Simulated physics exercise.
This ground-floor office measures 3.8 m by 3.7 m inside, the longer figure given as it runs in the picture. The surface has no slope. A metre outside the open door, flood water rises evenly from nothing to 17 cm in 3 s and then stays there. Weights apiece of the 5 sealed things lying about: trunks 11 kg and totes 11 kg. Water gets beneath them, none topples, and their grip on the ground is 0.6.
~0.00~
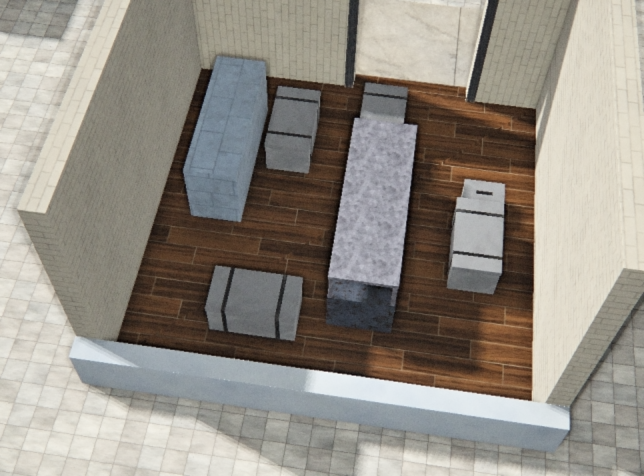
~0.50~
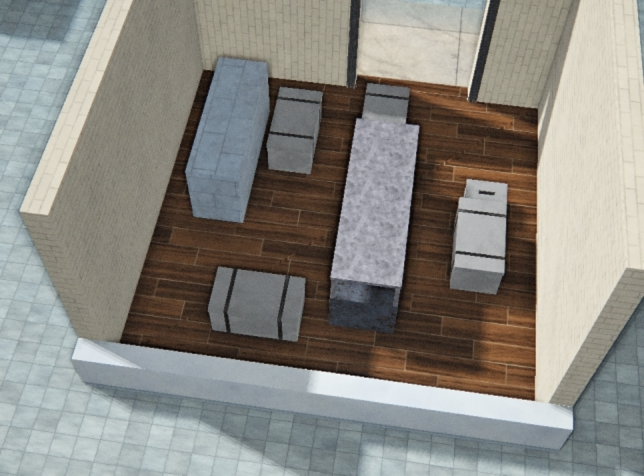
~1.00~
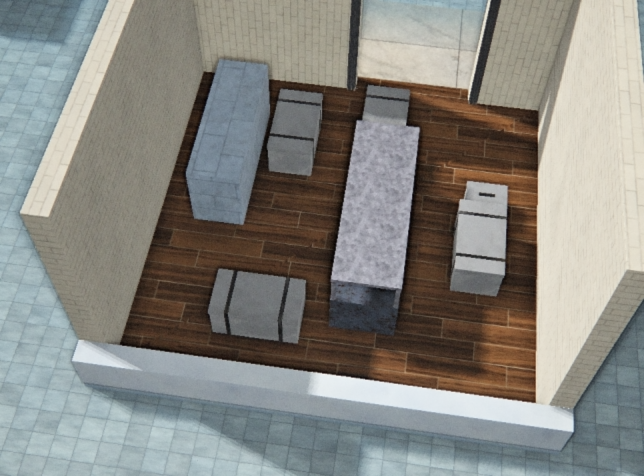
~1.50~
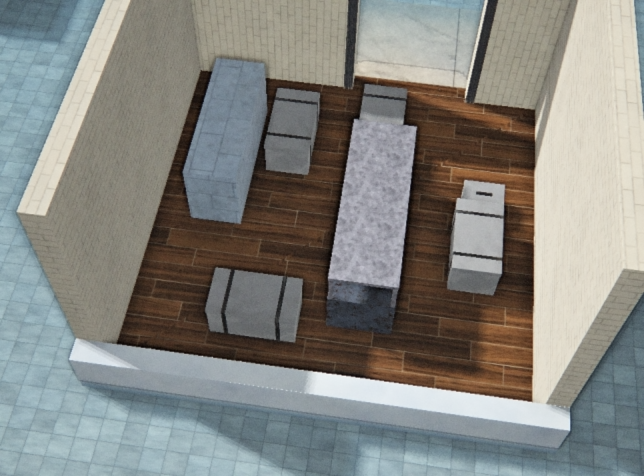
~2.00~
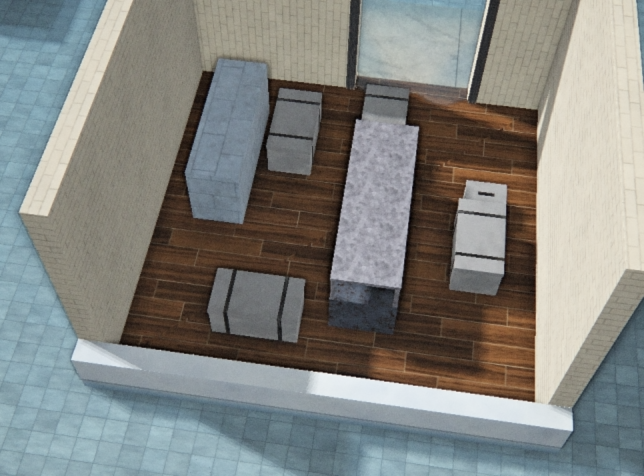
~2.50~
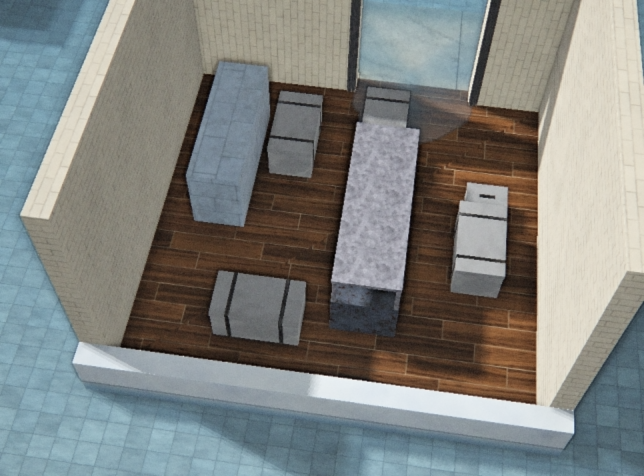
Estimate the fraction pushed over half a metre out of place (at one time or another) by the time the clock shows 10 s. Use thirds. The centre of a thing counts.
Share: Two thirds or above.
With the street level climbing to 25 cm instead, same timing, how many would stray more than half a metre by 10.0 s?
Then 4.
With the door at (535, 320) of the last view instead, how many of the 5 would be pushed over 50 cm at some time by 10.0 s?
In that case 3 of them.
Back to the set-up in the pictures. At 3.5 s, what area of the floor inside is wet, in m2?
Some 3.0 m2.
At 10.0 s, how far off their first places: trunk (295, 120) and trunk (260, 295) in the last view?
In turn: 10 cm, 80 cm.
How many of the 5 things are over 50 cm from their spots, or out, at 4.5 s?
By then 0.
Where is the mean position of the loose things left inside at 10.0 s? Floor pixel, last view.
Near (326, 277).
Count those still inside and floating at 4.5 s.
At that moment 1.
After 3.5 s 0 of 5 are over 50 cm from their spots; 0 afloat.
After 4.5 s 0 of 5 are over 50 cm from their spots; 1 afloat.
After 7.0 s 3 of 5 are over 50 cm from their spots; 3 afloat.
After 10.0 s 4 of 5 are over 50 cm from their spots, and 4 have been at some point; 5 afloat.
